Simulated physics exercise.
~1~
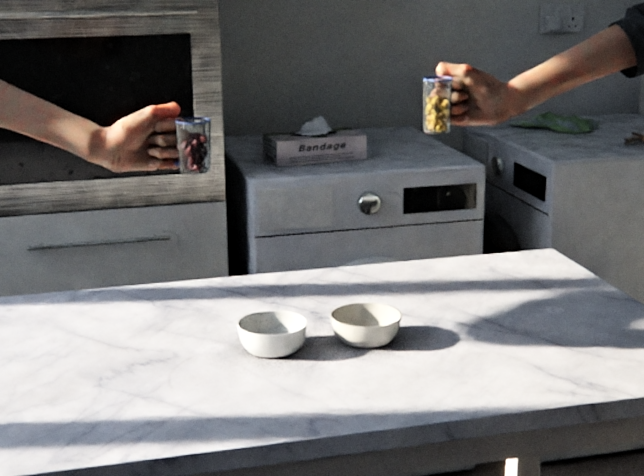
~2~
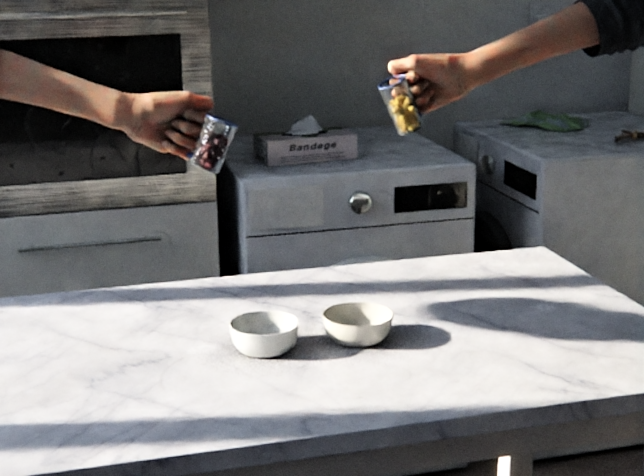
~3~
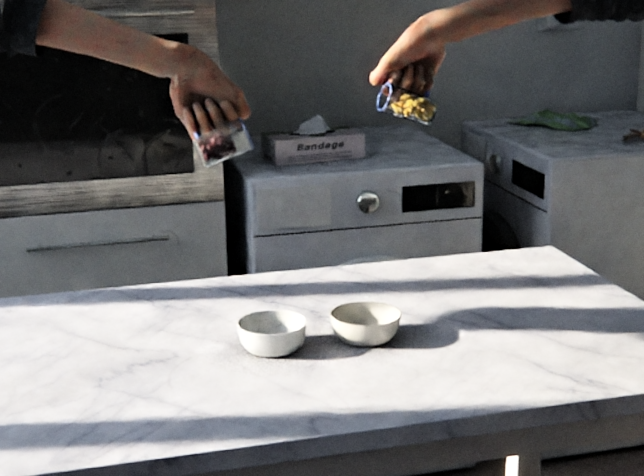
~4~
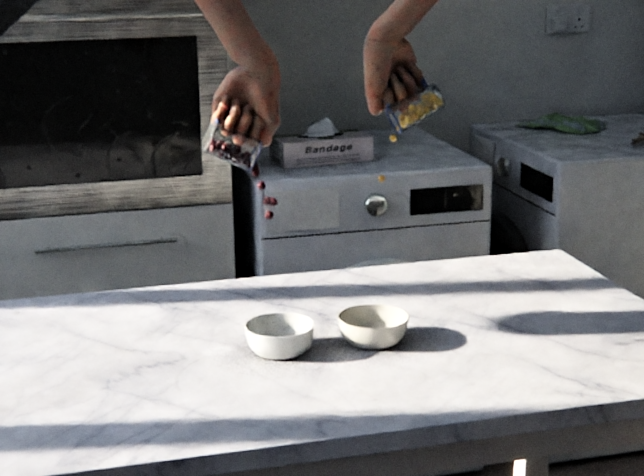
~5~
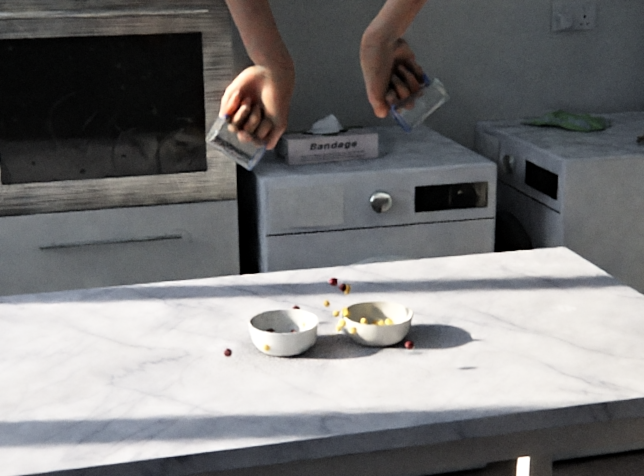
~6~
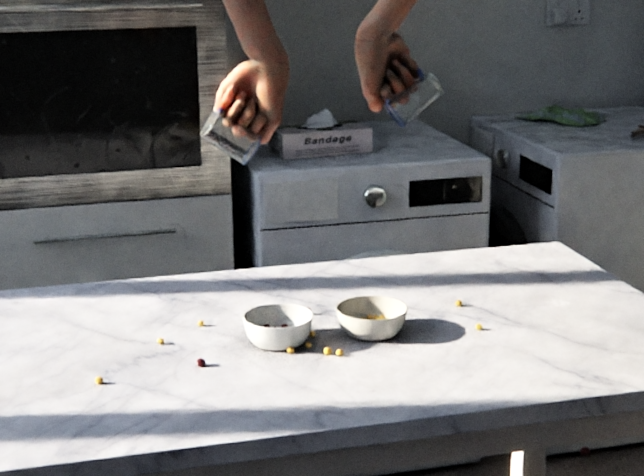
Two hands, reaching in from opposite sides, hold small clear cups high above a marble-topped table, the left cup filled with dark red pieces and the right with yellow ones. Two shallow white bowls sit close together below. The hands tip the cups until they lie on their sides, and the first pieces begin to fall. Both cups turn upside down and the pieces pour down, scattering around the bowls. In the end most pieces from each cup rest in the bowls, but several lie strewn across the tabletop, while the hands still hold the upturned cups.
